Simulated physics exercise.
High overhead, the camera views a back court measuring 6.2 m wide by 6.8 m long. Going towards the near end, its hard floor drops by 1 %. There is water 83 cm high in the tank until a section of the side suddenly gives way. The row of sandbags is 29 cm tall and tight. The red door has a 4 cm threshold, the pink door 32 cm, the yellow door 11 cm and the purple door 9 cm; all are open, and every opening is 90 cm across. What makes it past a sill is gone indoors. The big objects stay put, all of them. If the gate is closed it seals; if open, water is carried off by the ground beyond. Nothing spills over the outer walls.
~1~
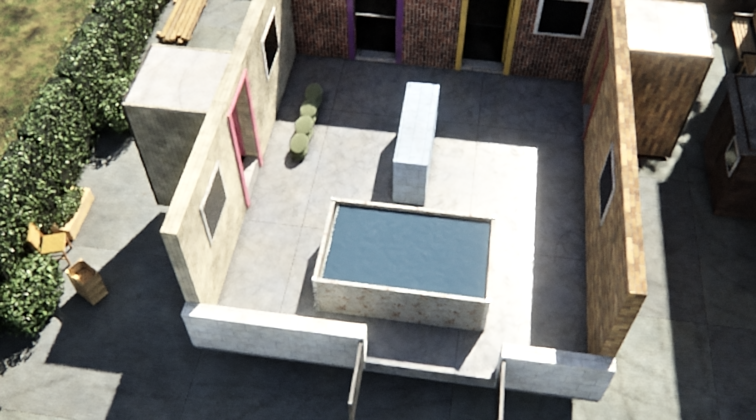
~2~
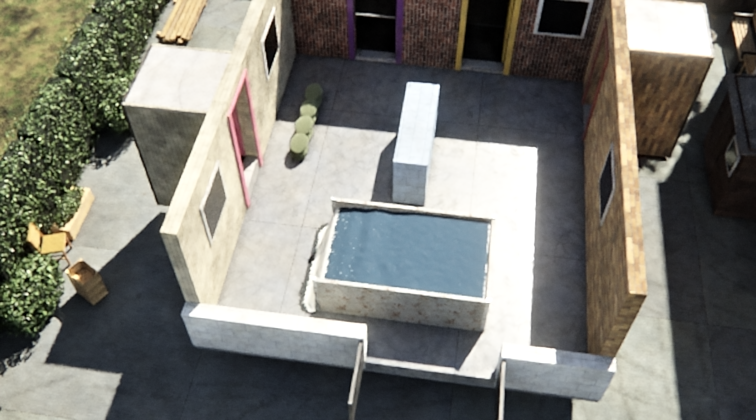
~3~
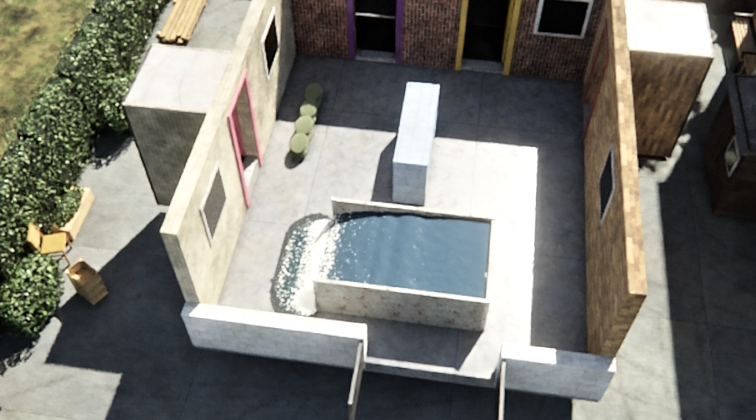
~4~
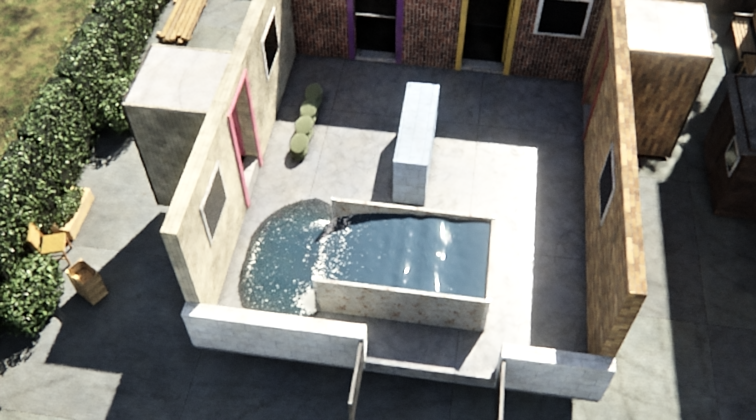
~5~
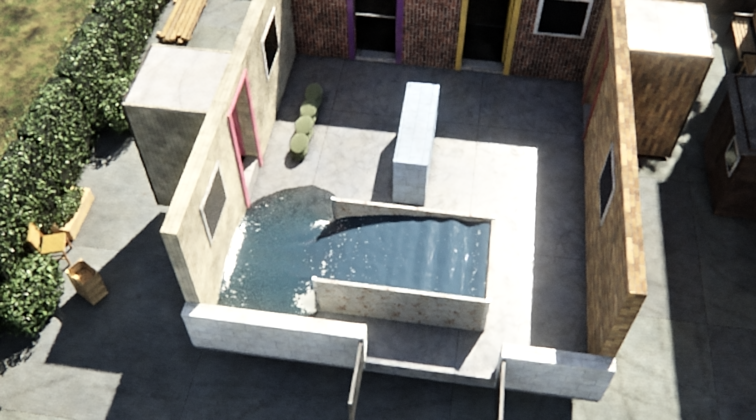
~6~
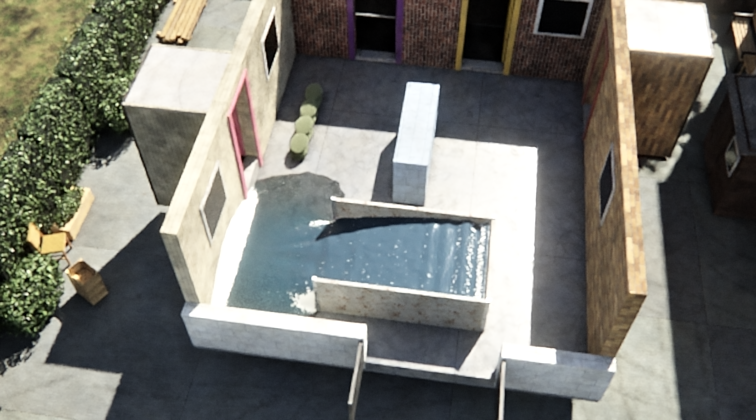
Walled back court seen from high overhead, water bursting from the left end of a raised tank and spreading across the pale floor.
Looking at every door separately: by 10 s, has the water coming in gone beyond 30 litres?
Red door: Outstrips the figure; pink door: Lags behind the figure; yellow door: Lags behind the figure; purple door: Lags behind the figure.
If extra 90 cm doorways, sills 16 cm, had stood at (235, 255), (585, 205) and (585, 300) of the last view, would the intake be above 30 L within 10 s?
More, less, less.
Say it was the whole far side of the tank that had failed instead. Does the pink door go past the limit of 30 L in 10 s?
Well, at pink it would be too little.
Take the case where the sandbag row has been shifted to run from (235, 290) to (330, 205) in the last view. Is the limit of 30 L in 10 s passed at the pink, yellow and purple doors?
Moved that way: Pink holds, yellow holds, purple breaches it.
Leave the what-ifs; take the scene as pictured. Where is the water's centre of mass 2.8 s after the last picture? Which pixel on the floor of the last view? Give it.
About (333, 232).
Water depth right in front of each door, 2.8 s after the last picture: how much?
Depth readings (cm): Red = 0; pink = 20; yellow = 0; purple = 10.
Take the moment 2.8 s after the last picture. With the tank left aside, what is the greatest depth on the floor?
Some 46 cm deep.
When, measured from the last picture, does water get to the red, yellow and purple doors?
The front reaches red at 4.5 s, yellow at 3.0 s, purple at 2.0 s.
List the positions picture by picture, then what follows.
In the first picture, still water, 83 cm deep, in the tank at (407, 250).
In the second picture, the front is at a hidden place, 0.9 m from the gap at (328, 257); 0.4 m2 of floor is under water; 83 cm left at the back of the tank.
In the third picture, water pours out at (328, 260) and has run 1.2 m, to (311, 218); typically 14 cm deep outside, 83 cm at the tank's back.
In the fourth picture, the front is at (247, 303), 1.5 m from the gap at (328, 261); 3.1 m2 of floor is under water; 83 cm left at the back of the tank.
In the fifth picture, water pours out at (328, 262) and has run 2.0 m, to (247, 211); typically 10 cm deep outside, 80 cm at the tank's back.
In the sixth picture, water pours out at (328, 262) and has run 2.4 m, to (255, 186); typically 11 cm deep outside, 73 cm at the tank's back.
Then, 0.7 s after the last picture water covers 20 % of the floor and is deepest (63 cm) near (210, 327); red door not reached, pink door 27 cm at the sill, 0 L in, yellow door not reached, purple door not reached.
Then, 1.5 s after the last picture water covers 25 % of the floor and is deepest (56 cm) near (210, 327); red door not reached, pink door 30 cm at the sill, 0 L in, yellow door not reached, purple door not reached.
Then, 2.8 s after the last picture water covers 50 % of the floor and is deepest (46 cm) near (295, 59); red door not reached, pink door 20 cm at the sill, 1 L in, yellow door not reached, purple door 10 cm at the sill, 0 L in.
Then, 5.3 s after the last picture water covers 85 % of the floor and is deepest (22 cm) near (580, 93); red door 15 cm at the sill, 32 L in, pink door 14 cm at the sill, 1 L in, yellow door 10 cm at the sill, 3 L in, purple door 7 cm at the sill, 2 L in.
Then, 9.3 s after the last picture water covers 95 % of the floor and is deepest (14 cm) near (233, 256); red door 10 cm at the sill, 205 L in, pink door 10 cm at the sill, 1 L in, yellow door 4 cm at the sill, 3 L in, purple door 7 cm at the sill, 3 L in.
